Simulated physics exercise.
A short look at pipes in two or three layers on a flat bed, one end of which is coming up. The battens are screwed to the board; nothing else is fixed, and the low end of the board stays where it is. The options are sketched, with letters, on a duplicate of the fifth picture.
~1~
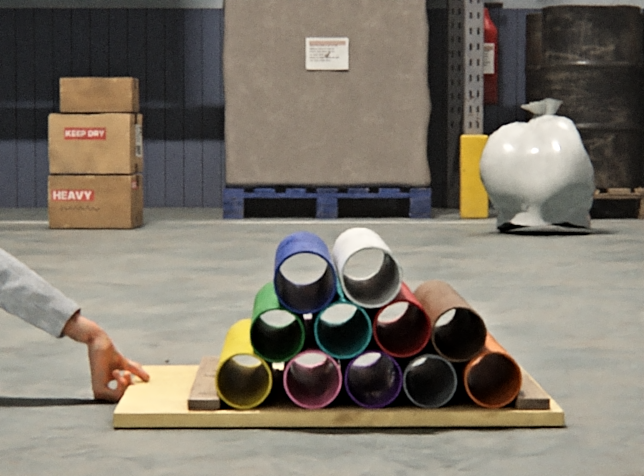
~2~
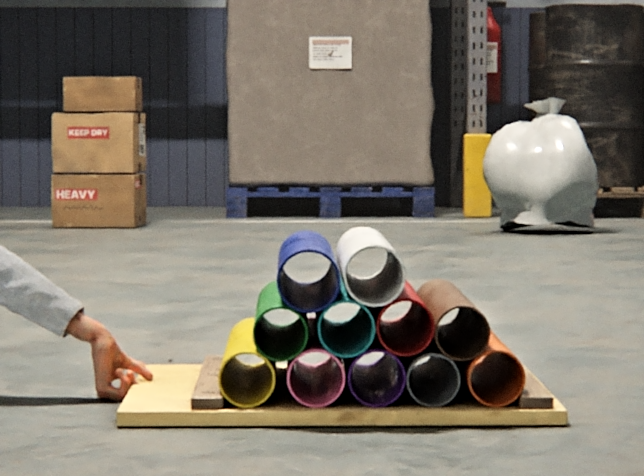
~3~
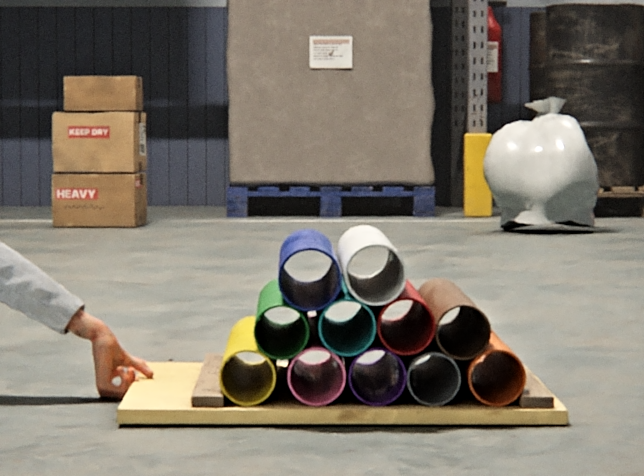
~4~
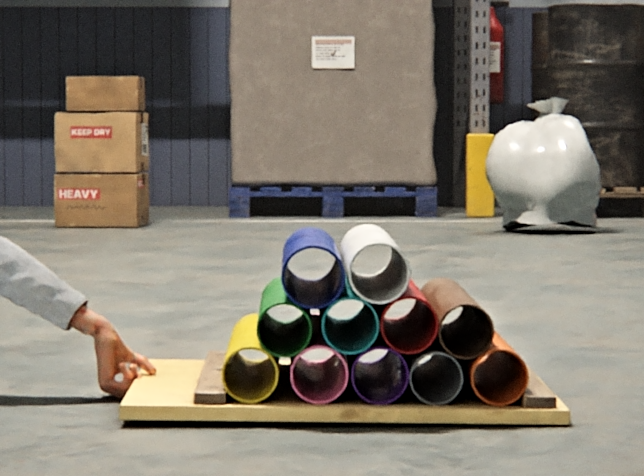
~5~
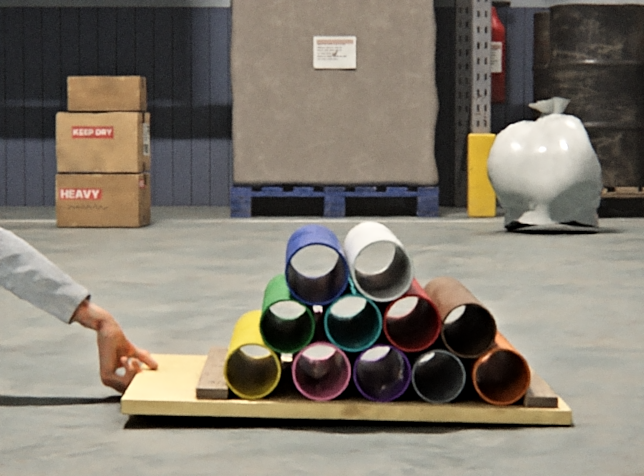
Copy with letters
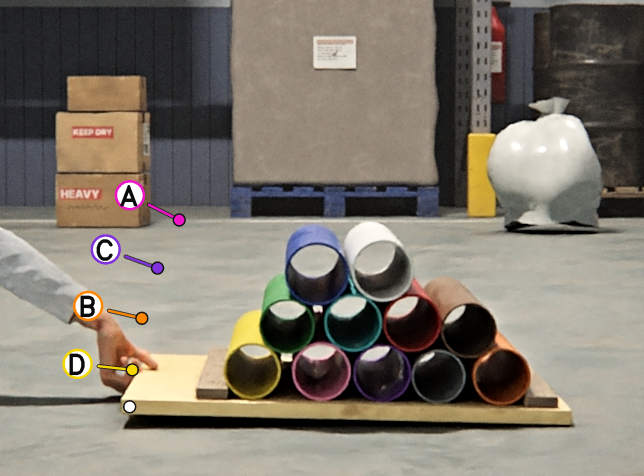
Colourful pipes stacked in three layers on a wooden board, a hand at the left slightly raising that end.
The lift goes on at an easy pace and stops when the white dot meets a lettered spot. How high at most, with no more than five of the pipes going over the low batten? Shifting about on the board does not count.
At most to C.
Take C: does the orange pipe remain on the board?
The orange pipe: Yes.
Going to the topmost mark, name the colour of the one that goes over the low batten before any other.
First is the brown one.
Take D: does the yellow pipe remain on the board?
The yellow pipe: Yes.
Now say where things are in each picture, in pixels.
The first frame shows green pipe (277, 335); brown pipe (459, 334); red pipe (402, 328).
The second frame shows red pipe (405, 328); white pipe (375, 276).
The third frame shows board (339, 386); yellow pipe (248, 377); purple pipe (377, 377).
The fourth frame shows board (341, 384); yellow pipe (250, 375); pink pipe (319, 375).
The fifth frame shows board (342, 381); yellow pipe (252, 370); pink pipe (321, 372).
On the copy, A at (179, 220); B at (142, 318); C at (158, 268); D at (132, 370); the white dot at (130, 407).
On C. First, board at 14°.
Then, board at 20°.
Finally, board at 20°, none over the low batten.
By contrast, A eleven over the low batten; B none over the low batten; D none over the low batten.
